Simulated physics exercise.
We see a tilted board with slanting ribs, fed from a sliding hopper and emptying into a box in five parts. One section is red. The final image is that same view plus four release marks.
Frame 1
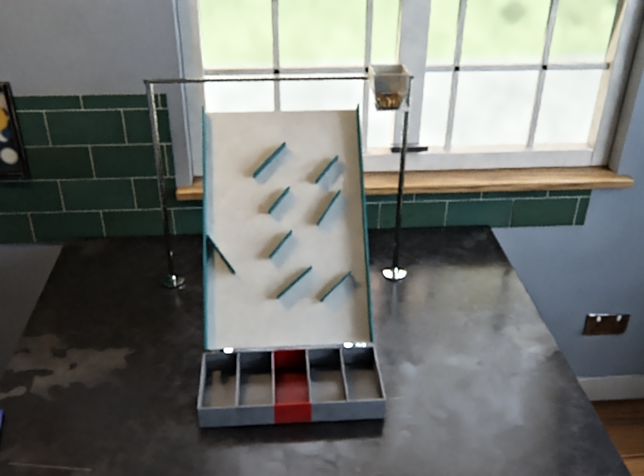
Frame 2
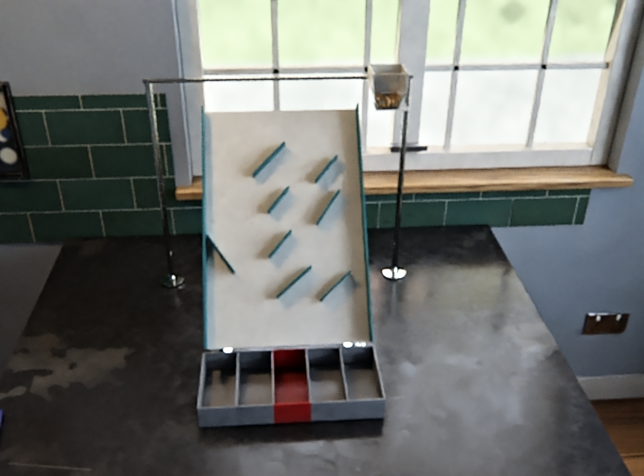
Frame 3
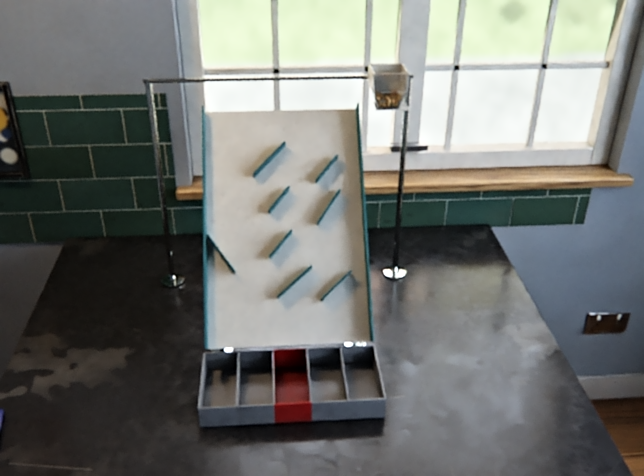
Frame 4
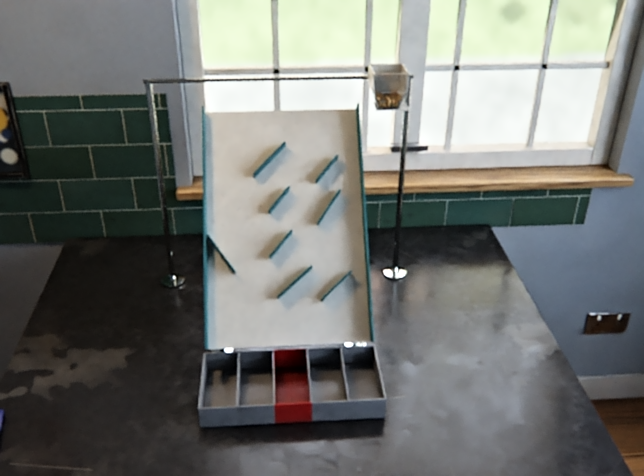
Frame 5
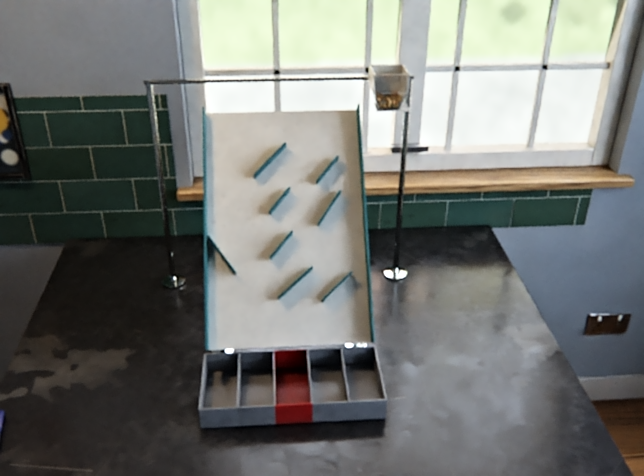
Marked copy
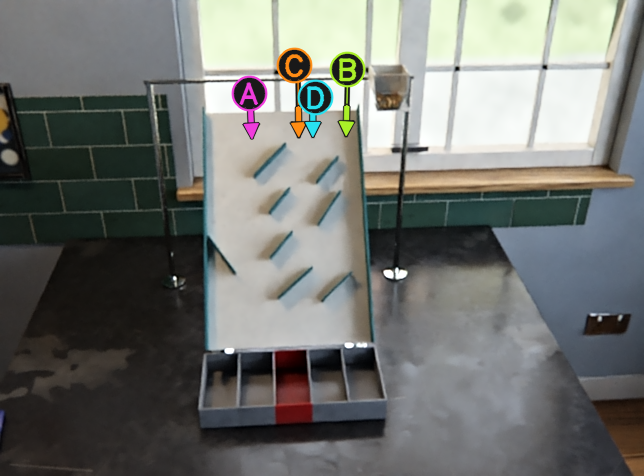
On a dark countertop by a window, a tilted ribbed board and small hopper stay still.
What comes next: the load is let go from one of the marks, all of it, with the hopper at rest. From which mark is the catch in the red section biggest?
A beats the others.
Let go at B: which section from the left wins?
It is the fifth one.
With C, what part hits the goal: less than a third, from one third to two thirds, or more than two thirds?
It is less than a third.
On the marked copy, mark A meets the board at (251, 133); mark B meets the board at (346, 130); mark C meets the board at (298, 131); mark D meets the board at (312, 131).
If A is chosen, about a third in the red section, about half in other sections, a small part outside the box.
If B is chosen, a small part in the red section, most in other sections, a small part outside the box.
If C is chosen, about a quarter in the red section, most in other sections.
If D is chosen, a small part in the red section, most in other sections, a small part outside the box.
